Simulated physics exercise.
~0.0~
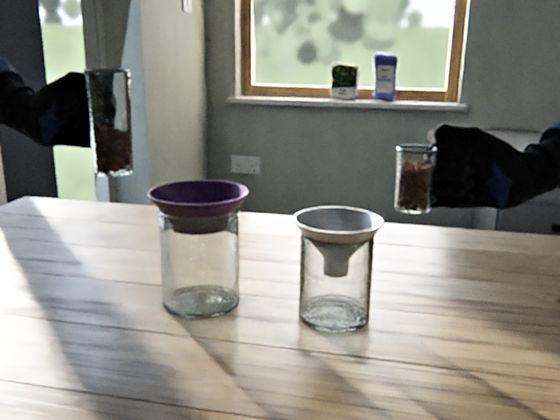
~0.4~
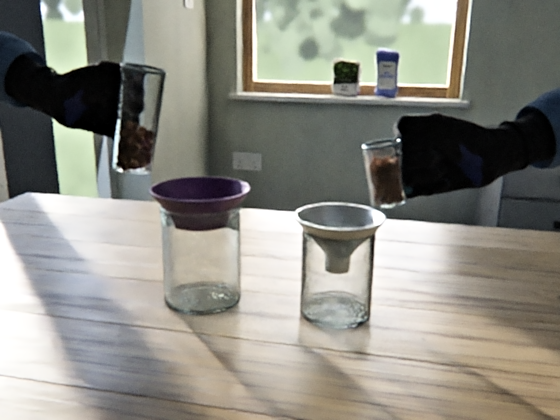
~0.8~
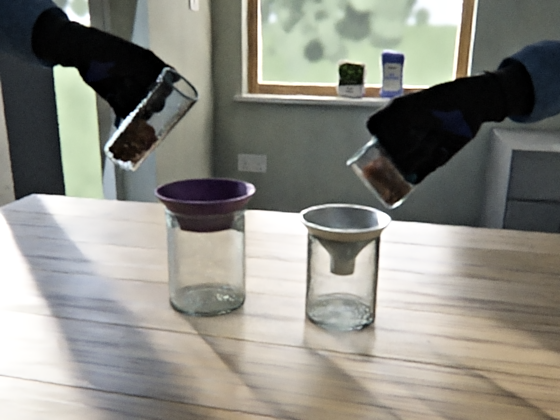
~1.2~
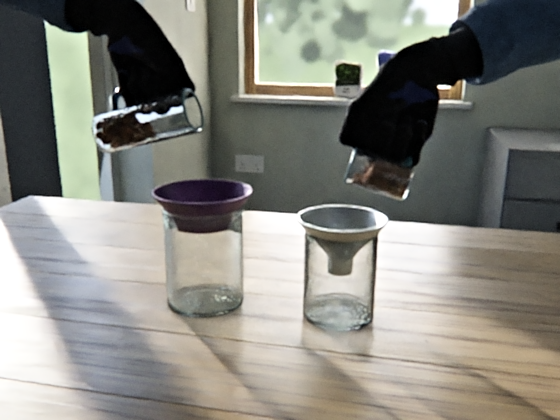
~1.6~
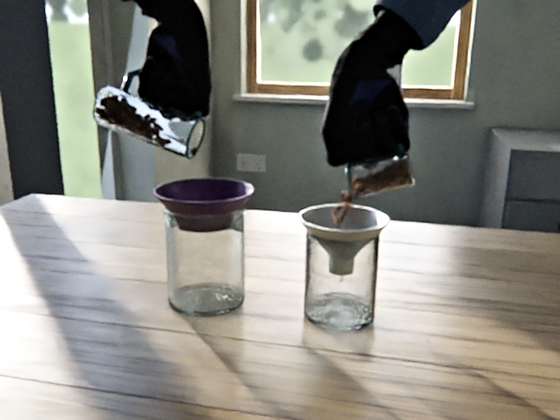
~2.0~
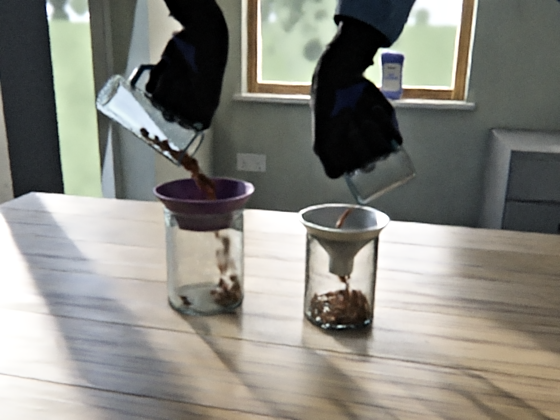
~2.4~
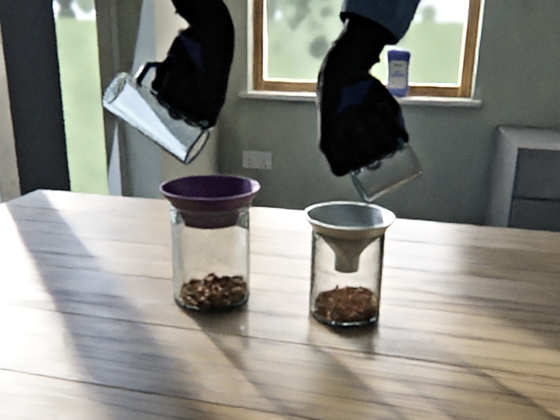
The video shows two gloved hands tipping glass cups of dry, loose brown pieces over a purple funnel and a grey funnel set in glass jars. The right cup starts pouring first, then the left, and both loads end up at the bottom of the jars.
